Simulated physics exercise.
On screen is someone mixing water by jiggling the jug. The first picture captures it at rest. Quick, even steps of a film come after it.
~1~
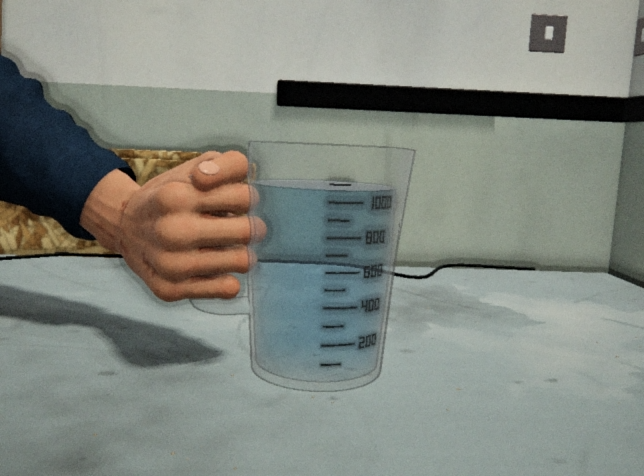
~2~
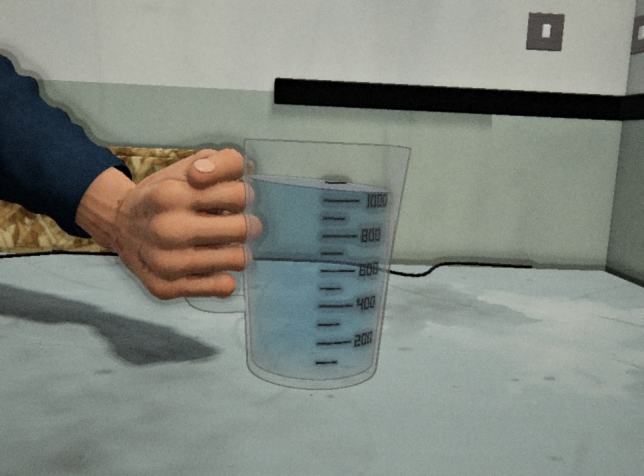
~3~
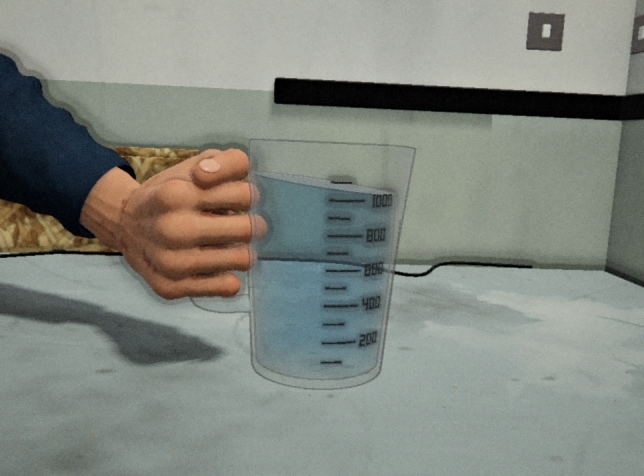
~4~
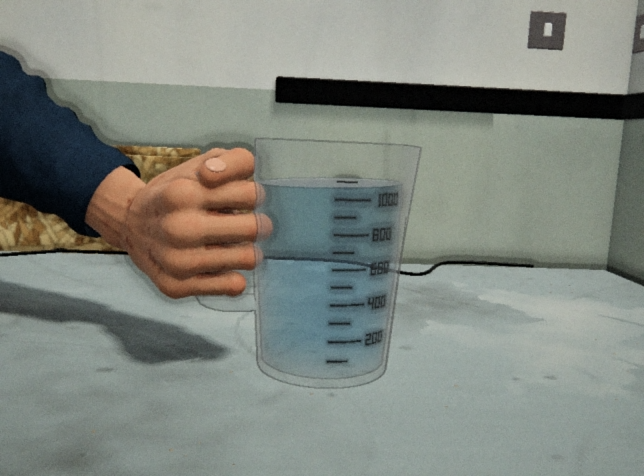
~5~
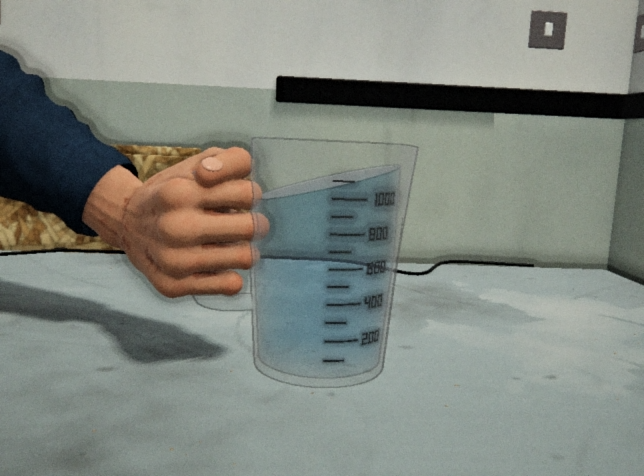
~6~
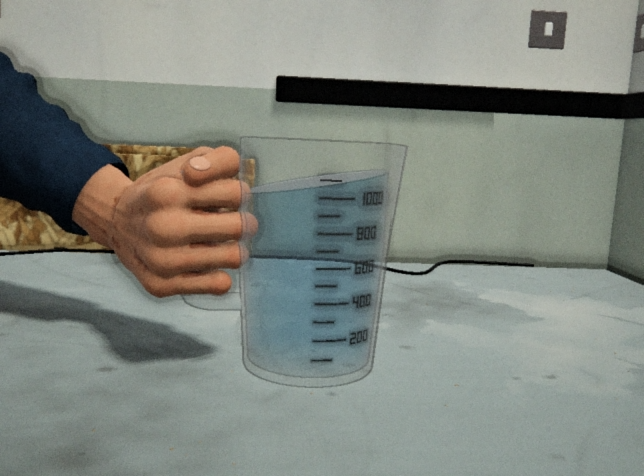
In the video, a hand in a dark blue sleeve grips a clear measuring jug of blue liquid and jiggles it slightly from side to side, the surface tilting higher on the left, levelling, then sloping higher on the right.
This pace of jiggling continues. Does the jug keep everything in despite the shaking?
No, some gets out.
Shortly, the highest wave so far goes over the rim.
At the finish, the highest wave so far goes over the rim; some is on the top.
